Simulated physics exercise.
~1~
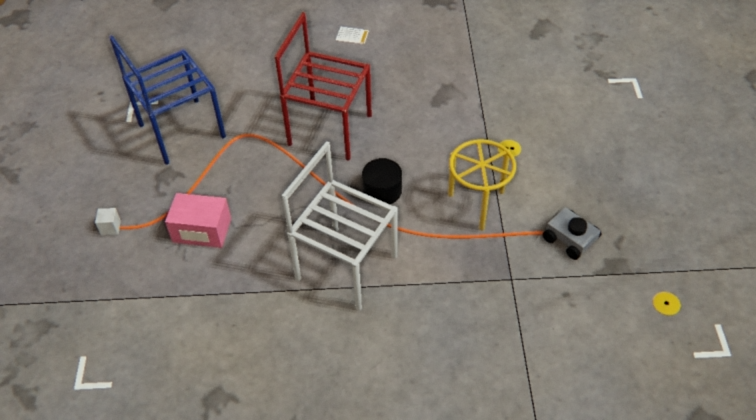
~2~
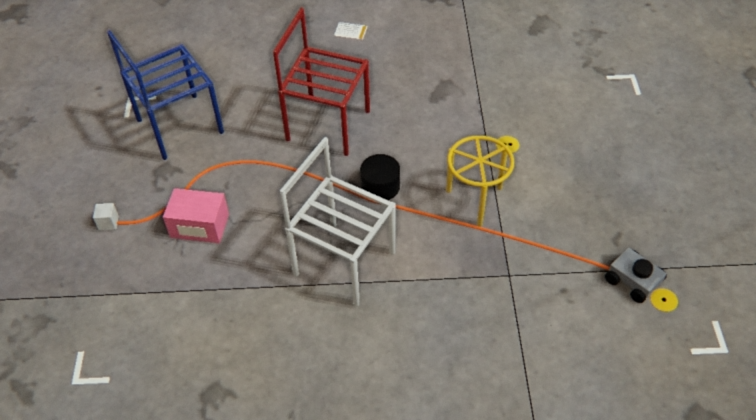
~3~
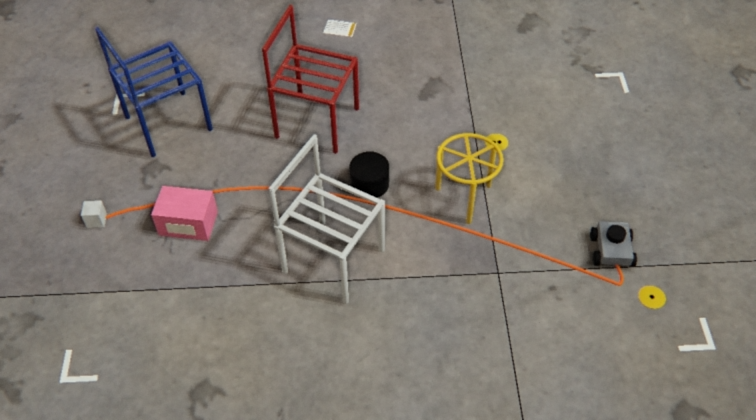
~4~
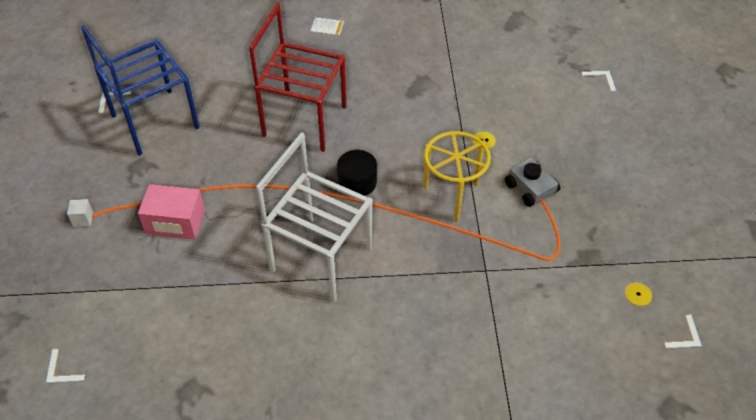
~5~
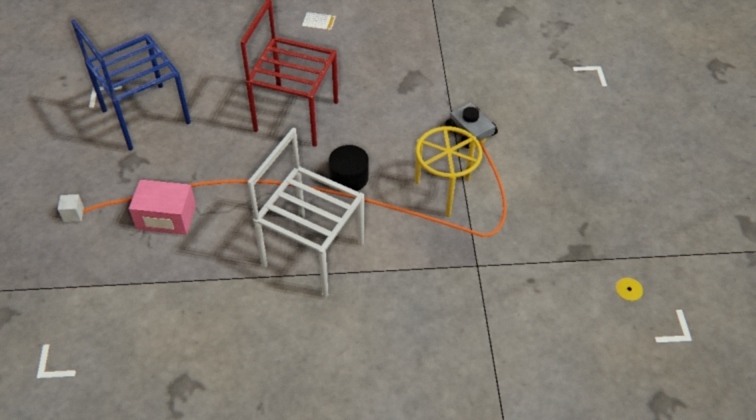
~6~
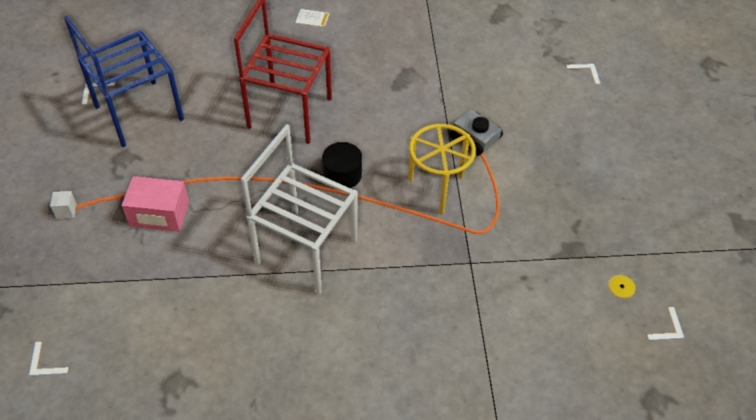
A small cart pulls an orange lead right, then loops back and stops behind the yellow stool.
